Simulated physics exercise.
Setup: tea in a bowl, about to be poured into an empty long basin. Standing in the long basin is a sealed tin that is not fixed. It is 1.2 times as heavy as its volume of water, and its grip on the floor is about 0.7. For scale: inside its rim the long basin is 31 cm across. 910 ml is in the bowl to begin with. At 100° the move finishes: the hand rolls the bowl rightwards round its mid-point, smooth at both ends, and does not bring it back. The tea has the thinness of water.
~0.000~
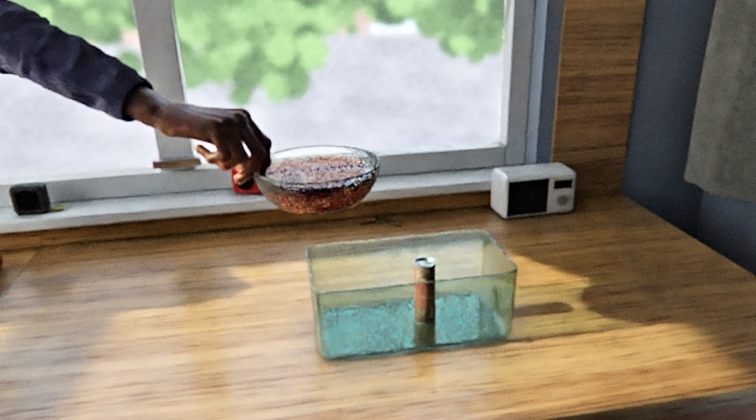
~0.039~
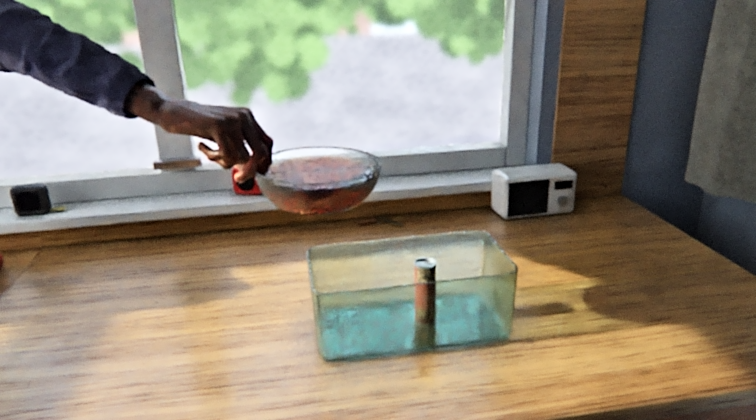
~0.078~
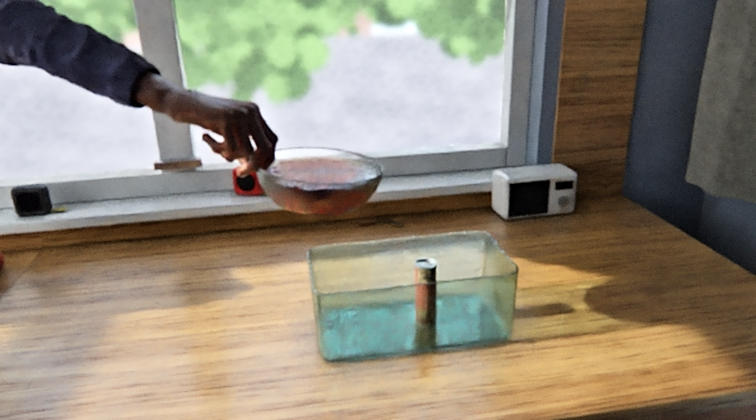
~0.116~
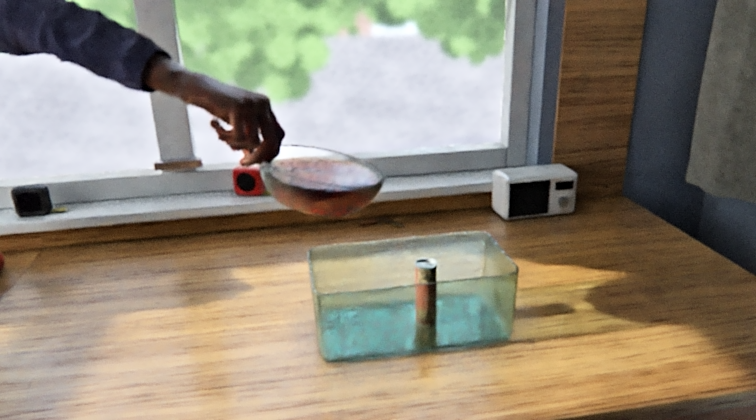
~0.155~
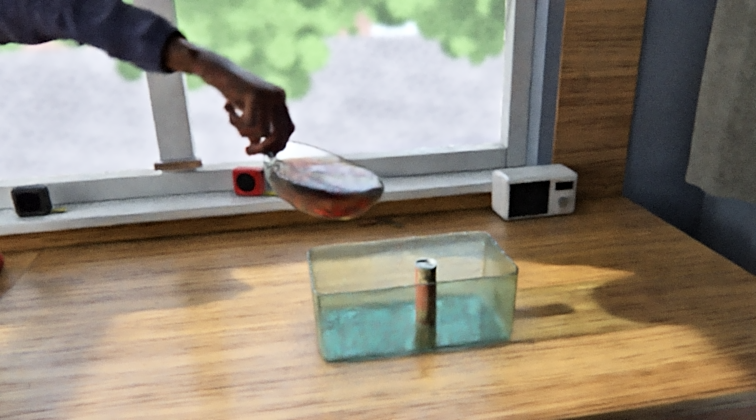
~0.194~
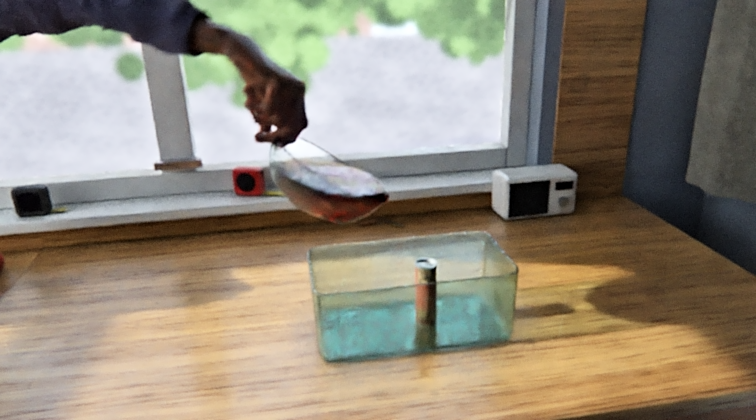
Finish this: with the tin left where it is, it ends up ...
It ends up knocked over.
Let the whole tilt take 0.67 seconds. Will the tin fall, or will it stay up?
So the tin will hold steady.
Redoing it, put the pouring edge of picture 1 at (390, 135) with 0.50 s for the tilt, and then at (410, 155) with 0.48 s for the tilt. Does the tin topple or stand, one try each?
Trial 1 - tin stays standing; trial 2 - tin stays standing.
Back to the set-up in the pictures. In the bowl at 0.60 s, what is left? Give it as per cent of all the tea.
Remaining share: Approx. 0 %.
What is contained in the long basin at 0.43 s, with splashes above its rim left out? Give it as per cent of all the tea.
Around 62 percent.
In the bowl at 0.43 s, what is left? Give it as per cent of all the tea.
4 %.
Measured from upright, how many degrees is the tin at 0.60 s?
Tilt: Around 15 degrees.
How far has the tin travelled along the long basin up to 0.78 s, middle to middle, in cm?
Around 2 cm.
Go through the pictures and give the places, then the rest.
It leans 0°; its right rim is at (378, 159); the tea meets the walls at (258, 175) and (375, 166); the long basin's rim runs from (310, 270) to (501, 250); the tin's top is at (425, 264), in the first frame.
It leans 2°; its right rim is at (379, 162); the tea meets the walls at (259, 175) and (376, 168), in the second frame.
It leans 6°; its right rim is at (381, 167); the tea meets the walls at (260, 173) and (377, 172), in the third frame.
It leans 14°; its right rim is at (383, 175); the tea meets the walls at (262, 169) and (379, 175), in the fourth frame.
It leans 24°; its right rim is at (383, 186); the tea meets the walls at (266, 166) and (382, 180), in the fifth frame.
It leans 35°; its right rim is at (381, 197); the tea meets the walls at (272, 166) and (363, 181); 6 per cent is over the edge, in the sixth frame.
By 0.43 s the tilt is 97° and 4 per cent is still to pour; the tin stands where it began.
By 0.60 s the tilt is 100° and 0 per cent is still to pour; the tin leans 13°.
By 0.78 s the tilt is 100° and 0 per cent is still to pour; the tin stands 2 cm from where it began.
By 0.98 s the tilt is 100° and 0 per cent is still to pour; the tin leans 29°.
At rest the tin lies on its side.
